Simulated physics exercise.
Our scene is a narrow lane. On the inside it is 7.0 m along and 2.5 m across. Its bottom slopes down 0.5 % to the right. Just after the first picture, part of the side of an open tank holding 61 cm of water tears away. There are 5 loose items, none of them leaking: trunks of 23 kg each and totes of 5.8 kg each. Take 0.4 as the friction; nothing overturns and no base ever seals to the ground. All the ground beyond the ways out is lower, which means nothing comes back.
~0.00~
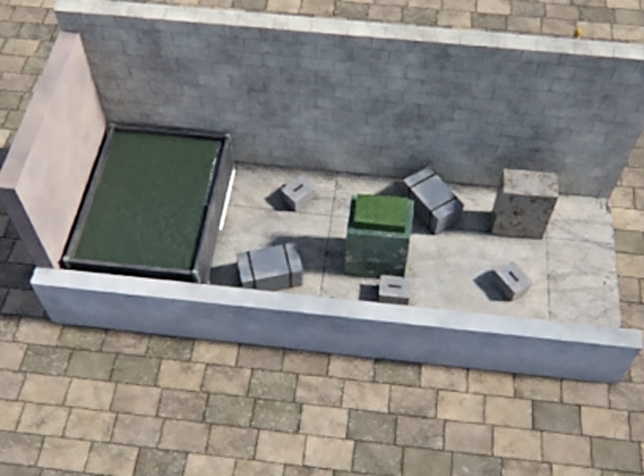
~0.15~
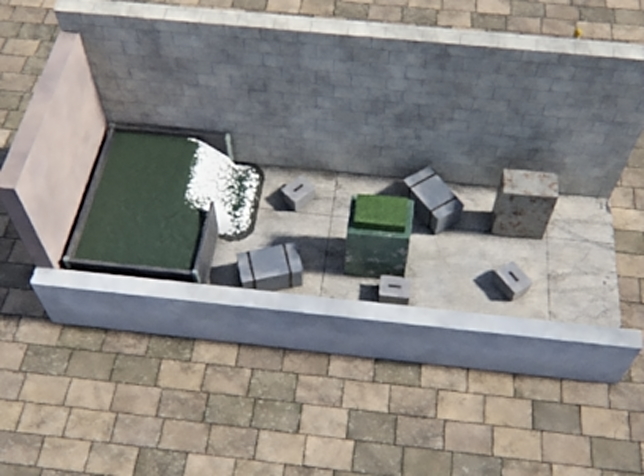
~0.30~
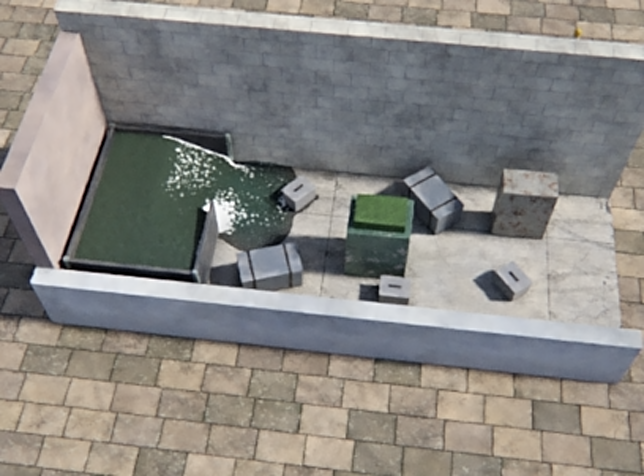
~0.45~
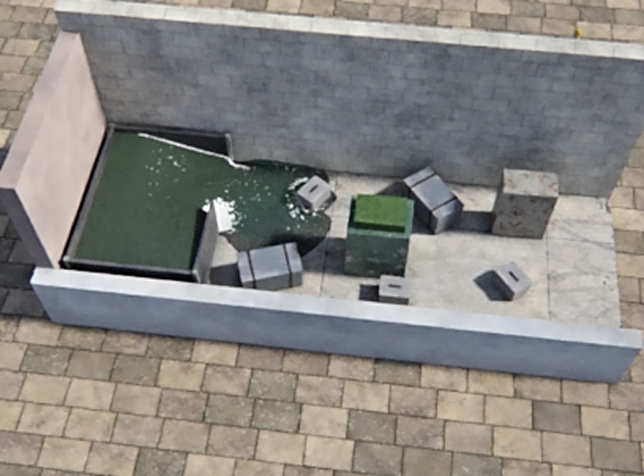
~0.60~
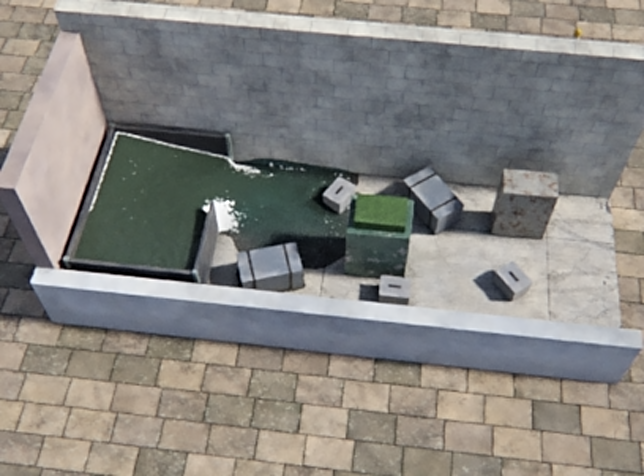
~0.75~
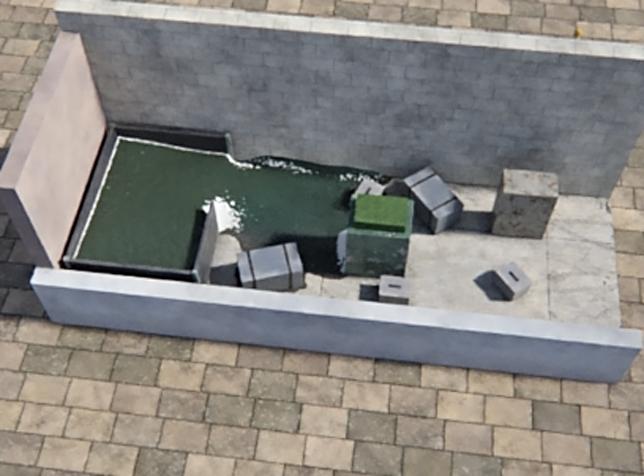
The clip opens on a walled lane with a tank of dark green water at the left and grey boxes scattered across the pale floor. Part of the tank's side gives way and water pours out, foaming white, then spreads rightward, pushing one small box along toward the middle of the lane.
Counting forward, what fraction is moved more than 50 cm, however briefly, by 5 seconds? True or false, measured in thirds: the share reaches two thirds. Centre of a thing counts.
False, it is one to two thirds.
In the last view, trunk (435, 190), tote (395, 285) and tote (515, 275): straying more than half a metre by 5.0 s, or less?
First exceeds it, second does not reach it, third exceeds it.
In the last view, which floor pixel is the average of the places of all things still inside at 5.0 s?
It works out to somewhere near (437, 301) on the floor.
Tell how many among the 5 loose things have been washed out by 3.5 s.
I count 1 of them.
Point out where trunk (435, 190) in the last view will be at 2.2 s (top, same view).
About (481, 196), give or take.
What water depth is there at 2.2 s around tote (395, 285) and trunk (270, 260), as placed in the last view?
Around 1 cm and 2 cm.
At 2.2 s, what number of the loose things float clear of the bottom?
1 of them.
After 1.1 s 1 of 5 are over 50 cm from their spots; 1 afloat.
After 2.2 s 2 of 5 are over 50 cm from their spots; 1 afloat.
After 3.5 s 3 of 5 are over 50 cm from their spots; 2 afloat.
After 5.0 s 3 of 5 are over 50 cm from their spots, and 3 have been at some point; 3 afloat.
